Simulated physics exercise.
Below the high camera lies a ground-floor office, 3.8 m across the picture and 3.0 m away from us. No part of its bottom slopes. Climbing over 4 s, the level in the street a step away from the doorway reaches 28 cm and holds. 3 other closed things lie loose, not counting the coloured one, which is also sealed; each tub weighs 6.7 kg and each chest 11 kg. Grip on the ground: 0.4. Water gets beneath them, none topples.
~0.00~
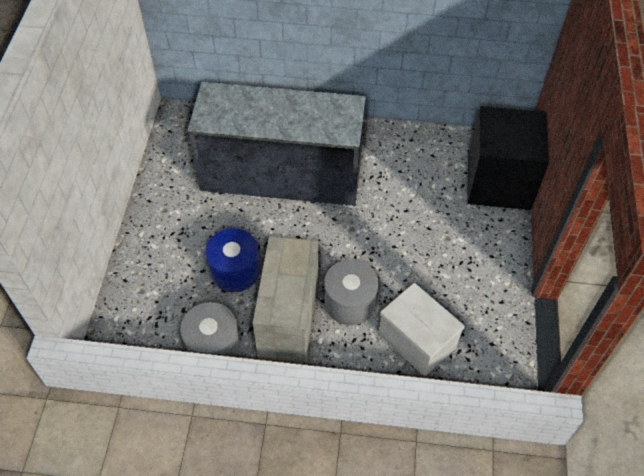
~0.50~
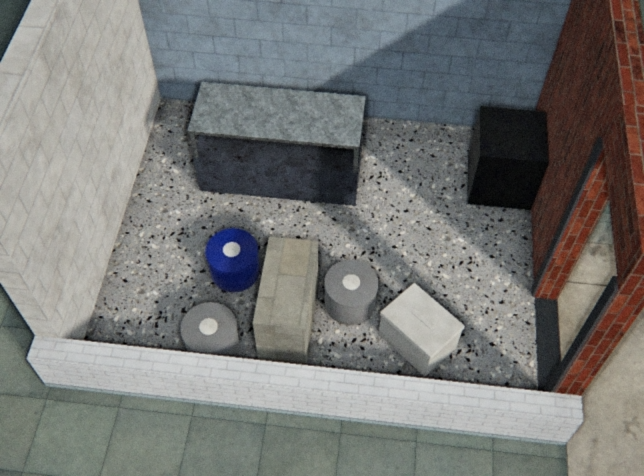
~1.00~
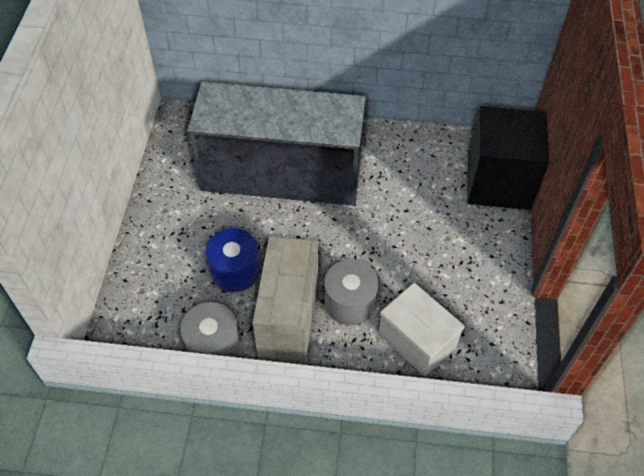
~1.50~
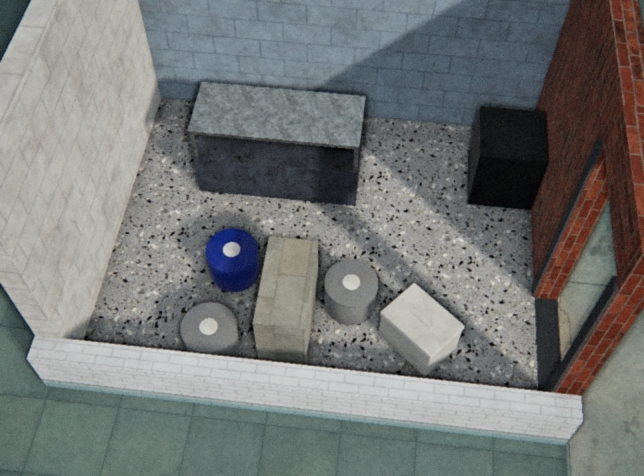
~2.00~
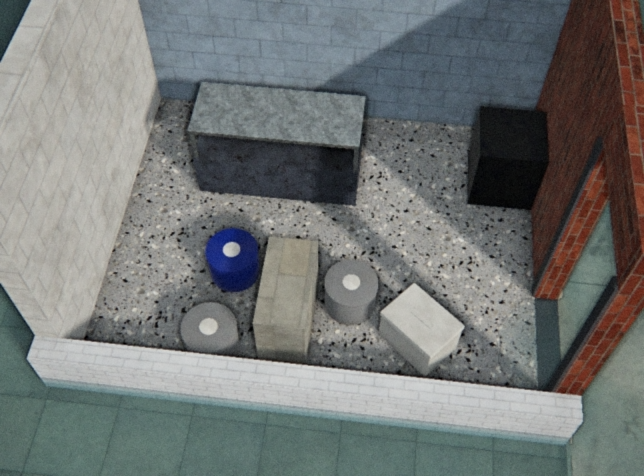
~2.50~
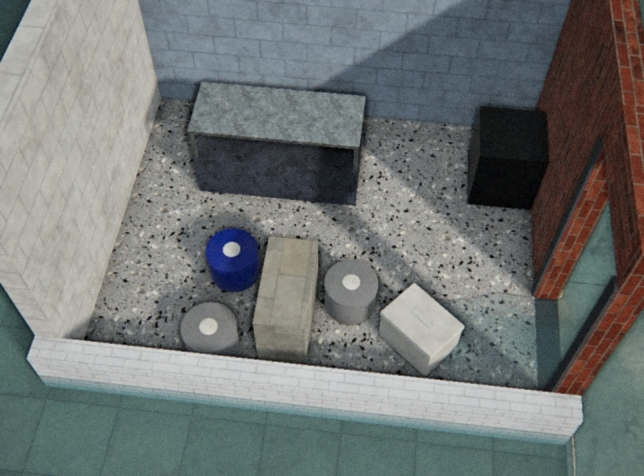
Water spreads over the paving outside a walled room seen from above, turning it greenish, then passes the doorway on the right and creeps onto the speckled floor's near corner, while the blue tub and other objects stay still.
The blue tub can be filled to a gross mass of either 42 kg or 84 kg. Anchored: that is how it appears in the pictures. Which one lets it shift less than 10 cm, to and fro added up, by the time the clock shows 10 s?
Final guess: It can do with the lighter ballast.
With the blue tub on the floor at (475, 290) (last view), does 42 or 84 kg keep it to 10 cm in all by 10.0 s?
Outcome - success with both.
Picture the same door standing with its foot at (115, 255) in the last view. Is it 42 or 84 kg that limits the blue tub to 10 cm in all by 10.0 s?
In that setup just the second mass works.
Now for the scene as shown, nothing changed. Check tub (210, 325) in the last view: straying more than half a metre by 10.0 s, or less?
Not that far.
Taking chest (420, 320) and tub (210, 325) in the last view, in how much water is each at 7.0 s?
16 and 6 cm.
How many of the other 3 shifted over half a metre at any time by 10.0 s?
It adds up to 2.
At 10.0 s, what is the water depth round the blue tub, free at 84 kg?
About 13 cm.
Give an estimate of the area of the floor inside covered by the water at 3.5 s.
Wet area: Approx. 3.0 m2.
After 3.5 s the blue tub would be 0 cm from its start with 42 kg and 0 cm from its start with 84 kg; 0 cm of water round it then.
After 4.5 s the blue tub would be 0 cm from its start with 42 kg and 0 cm from its start with 84 kg; 0 cm of water round it then.
After 7.0 s the blue tub would be 0 cm from its start with 42 kg and 0 cm from its start with 84 kg; 6 cm of water round it then.
After 10.0 s the blue tub would be 0 cm from its start with 42 kg and 0 cm from its start with 84 kg; 13 cm of water round it then.
